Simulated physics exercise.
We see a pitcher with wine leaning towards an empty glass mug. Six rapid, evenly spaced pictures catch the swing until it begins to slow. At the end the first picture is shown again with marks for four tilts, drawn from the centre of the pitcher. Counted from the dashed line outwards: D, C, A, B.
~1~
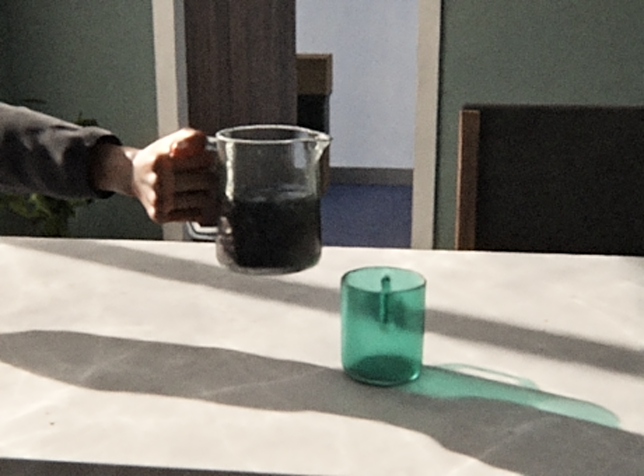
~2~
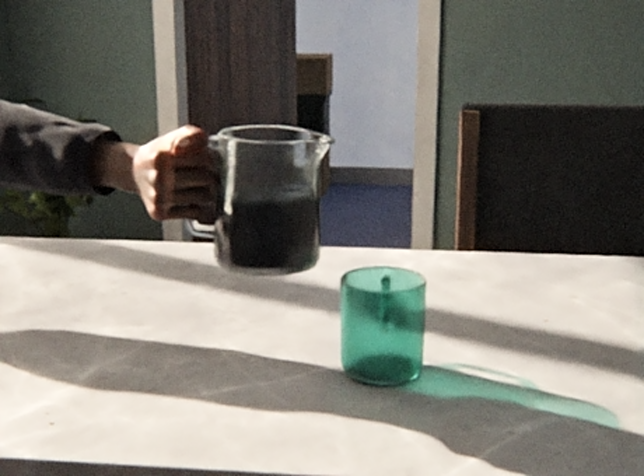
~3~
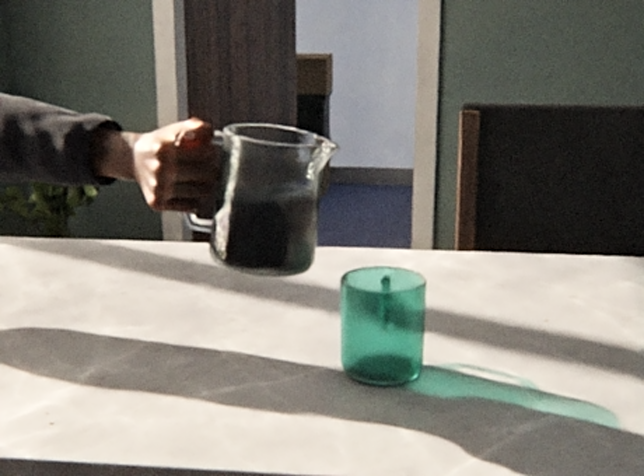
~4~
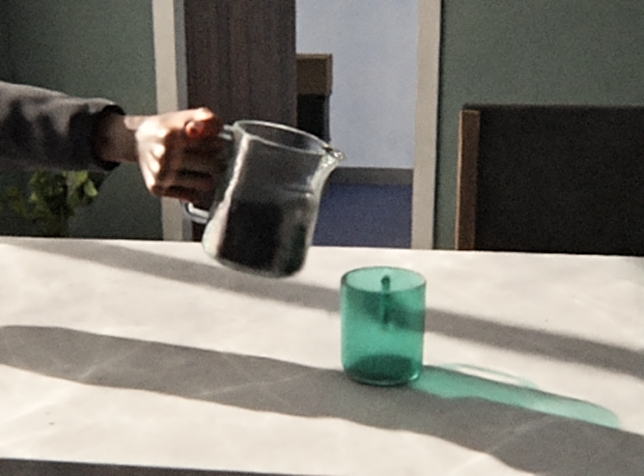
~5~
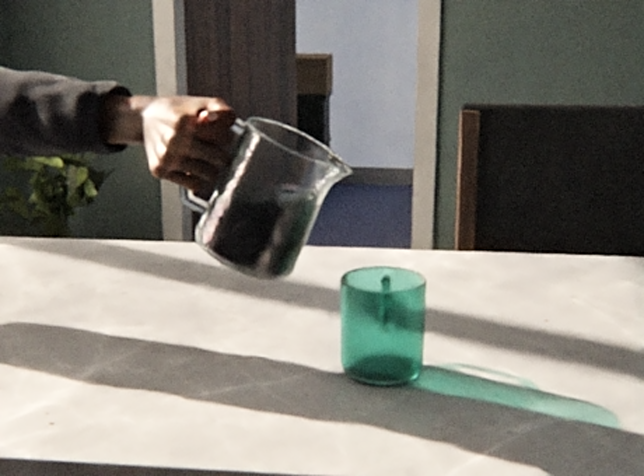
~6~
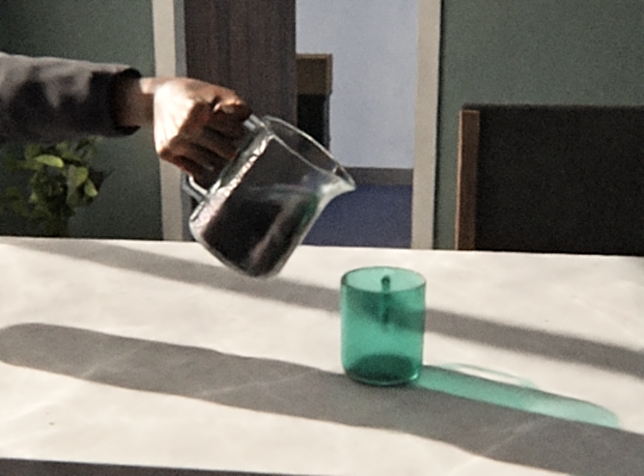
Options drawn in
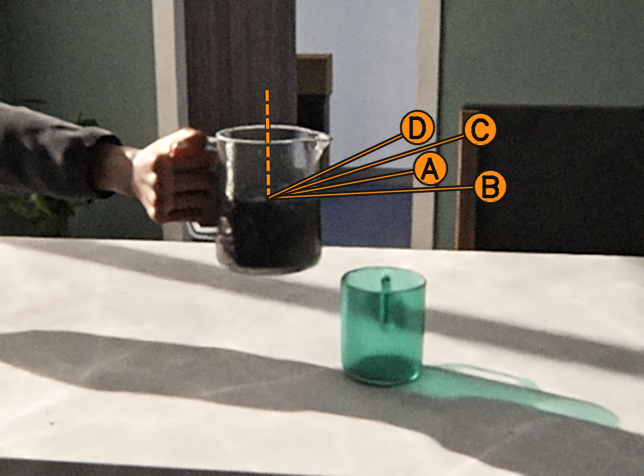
A hand held a clear glass pitcher of dark wine upright above a table, near an empty green glass mug, then gradually tilted it to the right toward the mug, with nothing leaving the lip.
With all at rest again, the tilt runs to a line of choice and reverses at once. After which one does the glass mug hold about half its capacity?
I would pick line A.
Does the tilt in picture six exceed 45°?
No.
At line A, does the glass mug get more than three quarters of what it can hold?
No, it does not.
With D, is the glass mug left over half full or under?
Under.
On the marked copy, A at (413, 171); B at (473, 187); C at (464, 135); D at (402, 135).
With A, the glass mug ends with about 51 % of what it can hold.
With B, the glass mug ends with about 66 % of what it can hold.
With C, the glass mug ends with about 35 % of what it can hold.
With D, the glass mug ends with about 20 % of what it can hold.
